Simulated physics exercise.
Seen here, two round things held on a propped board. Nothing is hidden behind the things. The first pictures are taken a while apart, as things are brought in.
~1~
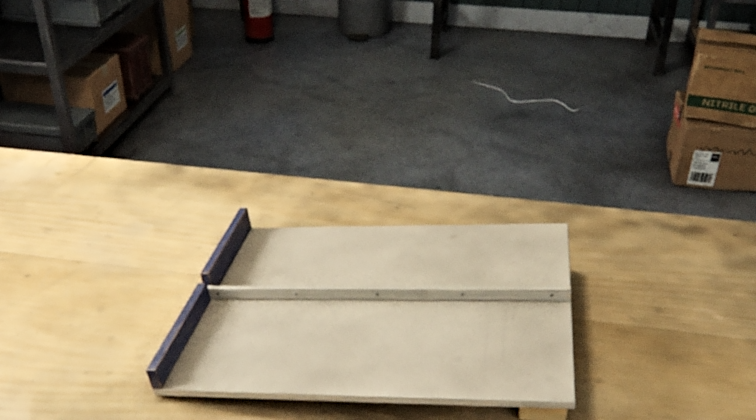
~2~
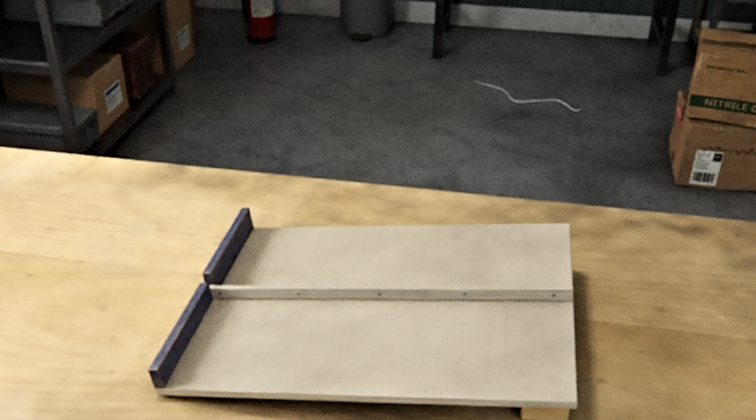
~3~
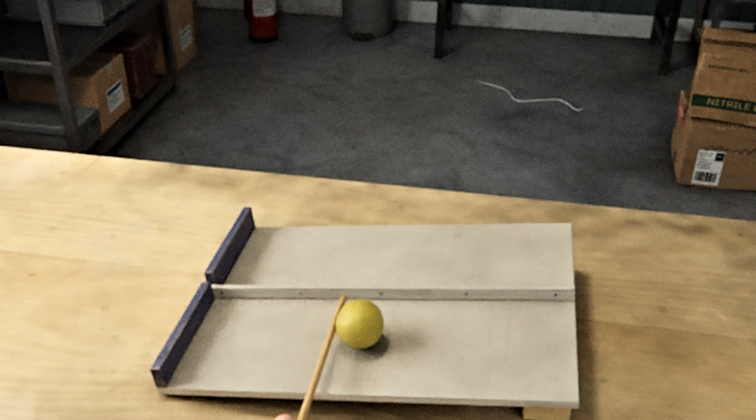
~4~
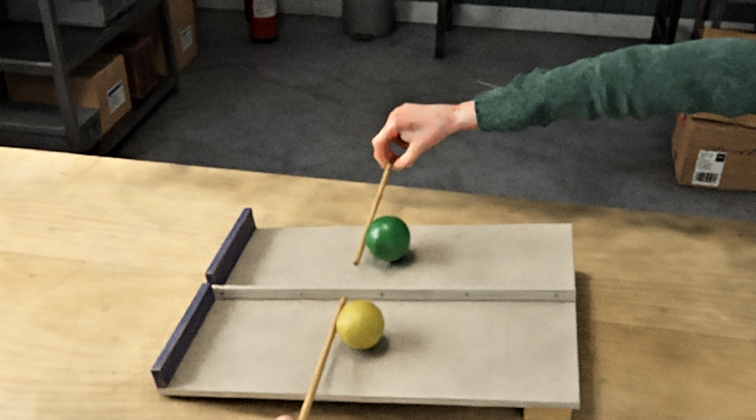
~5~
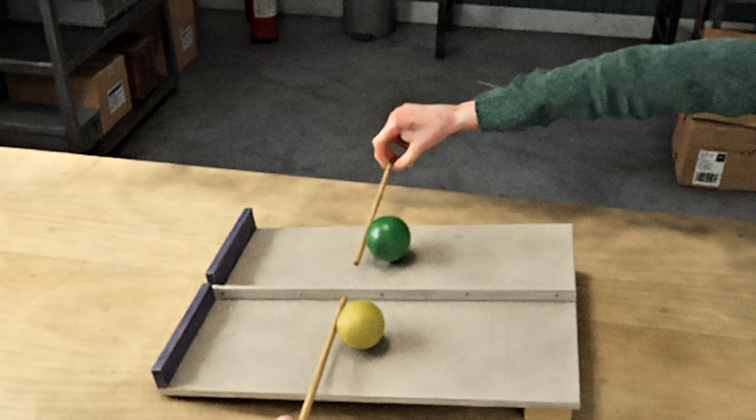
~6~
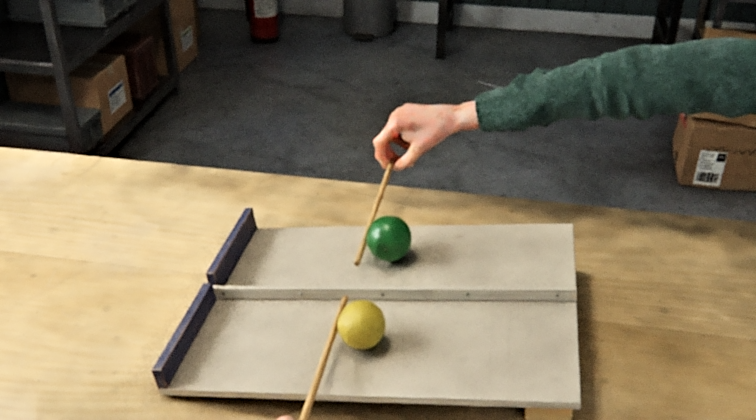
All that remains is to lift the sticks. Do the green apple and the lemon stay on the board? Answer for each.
The green apple is held by the strip and the lemon is held by the strip.
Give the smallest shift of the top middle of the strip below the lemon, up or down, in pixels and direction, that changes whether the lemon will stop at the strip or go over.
A shift of 12 pixels, going down.
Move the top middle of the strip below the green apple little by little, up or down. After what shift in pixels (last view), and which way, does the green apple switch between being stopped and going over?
About 12 pixels down.
Then, 0.32 s after the last picture, green apple rolling on the board near (367, 240); lemon rolling on the board near (336, 325).
Then, 0.56 s after the last picture, green apple rolling on the board near (312, 240); lemon rolling on the board near (274, 325).
Then, 0.72 s after the last picture, green apple rolling on the board near (260, 240); lemon rolling on the board near (215, 324).
At rest, the green apple stops on the board, near (256, 241); the lemon stops on the board, near (210, 324).
